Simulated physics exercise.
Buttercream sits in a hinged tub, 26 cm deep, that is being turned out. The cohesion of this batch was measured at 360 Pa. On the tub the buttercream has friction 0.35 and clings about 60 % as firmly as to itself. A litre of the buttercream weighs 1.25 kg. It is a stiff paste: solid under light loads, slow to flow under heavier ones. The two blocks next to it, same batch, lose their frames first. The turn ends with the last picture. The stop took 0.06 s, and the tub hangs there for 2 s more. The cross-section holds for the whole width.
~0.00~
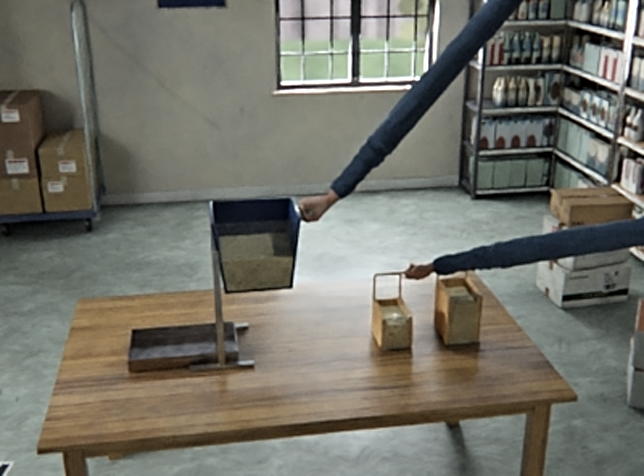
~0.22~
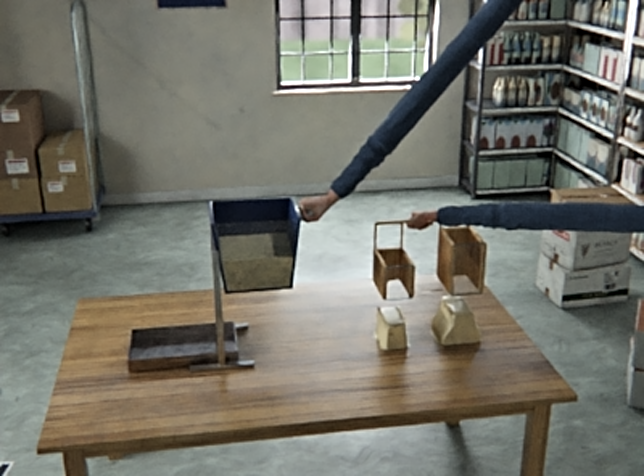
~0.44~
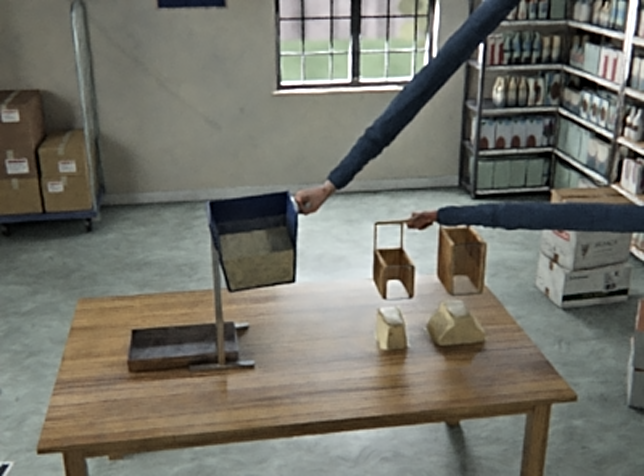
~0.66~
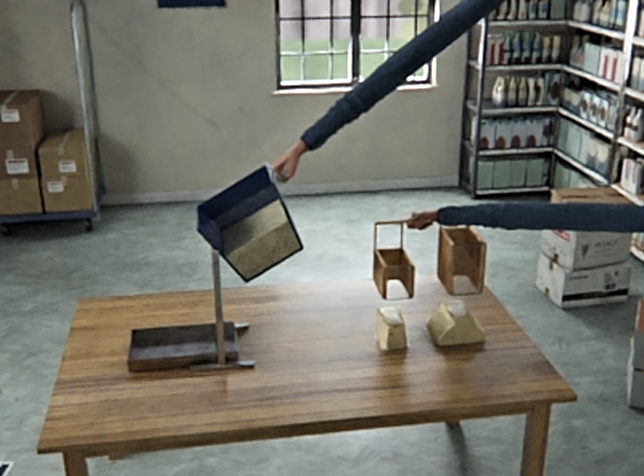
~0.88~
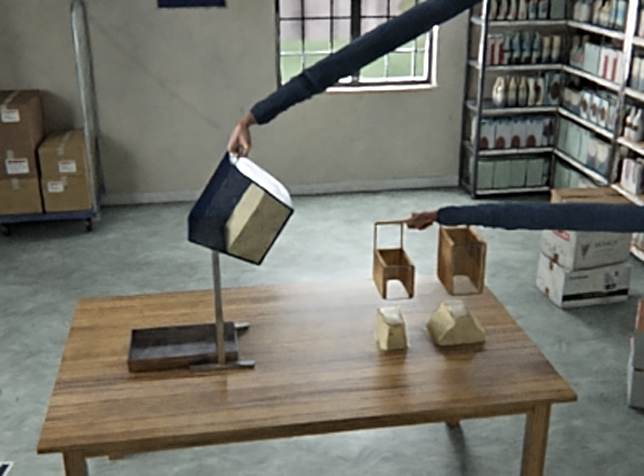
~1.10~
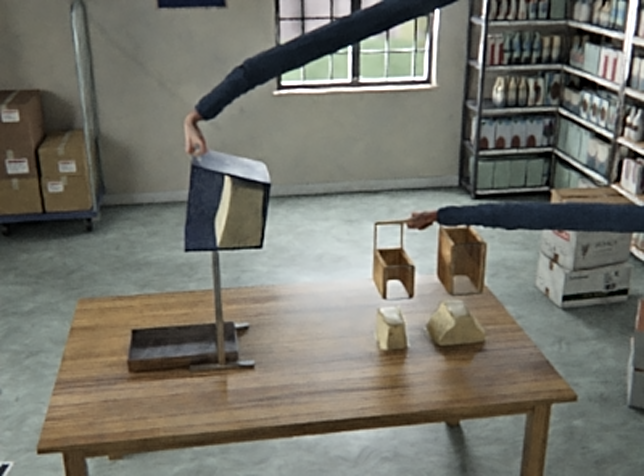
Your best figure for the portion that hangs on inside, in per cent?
It comes to some 82 %.
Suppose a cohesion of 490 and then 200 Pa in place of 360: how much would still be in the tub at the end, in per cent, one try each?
In turn about 100 %, 60 %.
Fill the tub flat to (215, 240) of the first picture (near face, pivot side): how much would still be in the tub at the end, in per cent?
It would be near 50 %.
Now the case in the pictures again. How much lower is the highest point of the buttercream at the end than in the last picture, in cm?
Some 13 cm.
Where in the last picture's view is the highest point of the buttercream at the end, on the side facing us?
At about (221, 222).
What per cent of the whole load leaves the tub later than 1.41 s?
Some 10 per cent.
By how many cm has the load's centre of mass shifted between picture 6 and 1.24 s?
Roughly 5 cm.
After 1.24 s, the tub is at 81 degrees and holds 100 %.
After 1.41 s, the tub is at 81 degrees and holds 92 %.
After 1.58 s, the tub is at 81 degrees and holds 83 %.
After 1.75 s, the tub is at 81 degrees and holds 82 %.
After 3.10 s, the tub is at 81 degrees and holds 82 %.
